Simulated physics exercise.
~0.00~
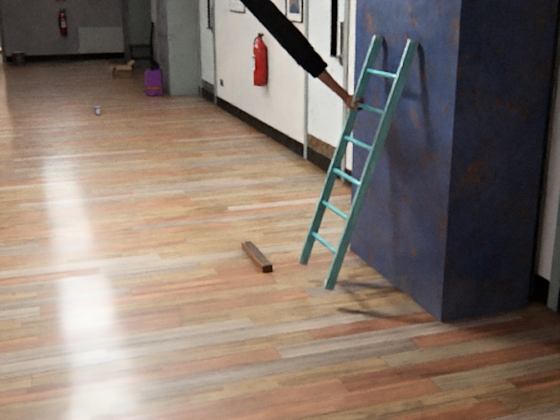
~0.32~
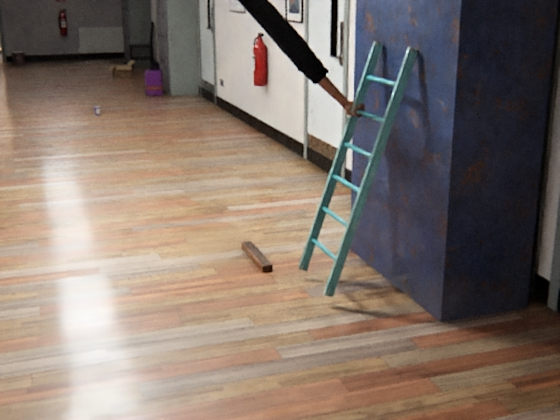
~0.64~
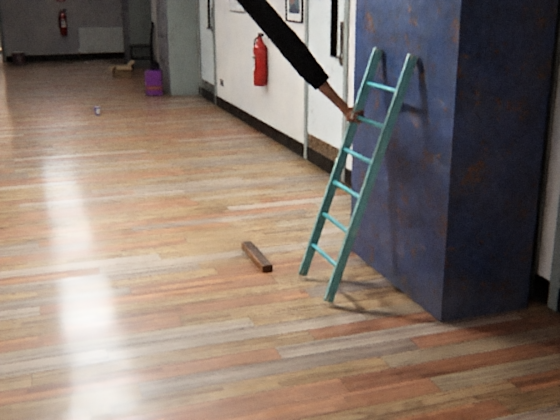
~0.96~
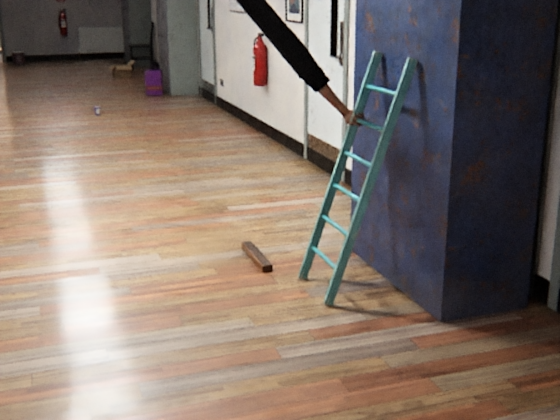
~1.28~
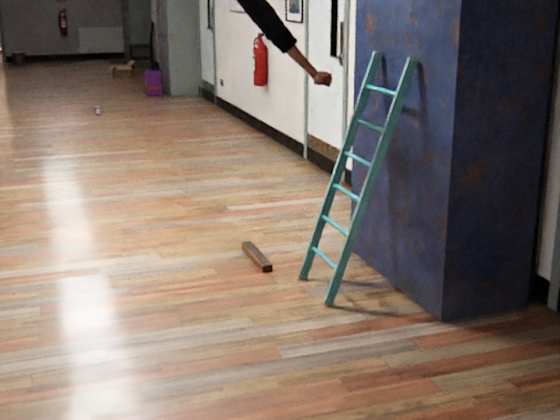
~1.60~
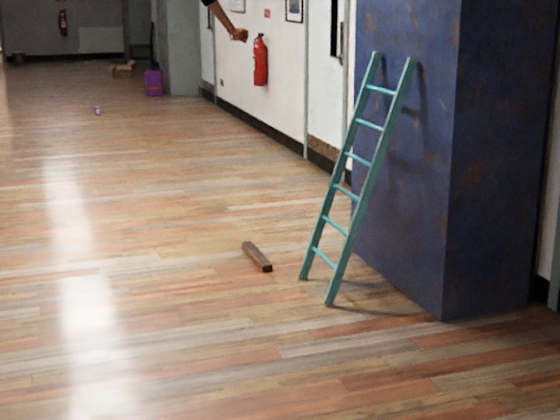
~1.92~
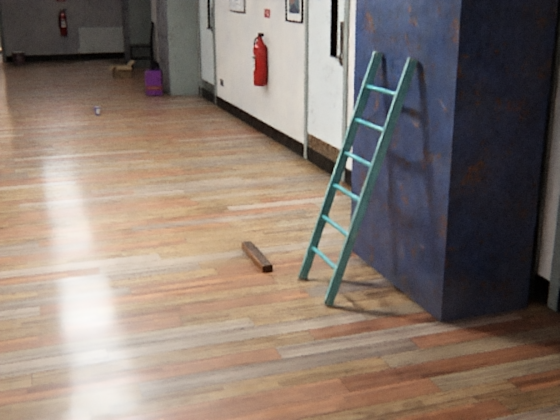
In the video, a hand holds a turquoise ladder-like rack leaning against a dark blue cupboard and shifts it slightly, with a wooden batten lying on the floor nearby. The hand lets go and withdraws to the upper left, and the rack stays leaning in place.
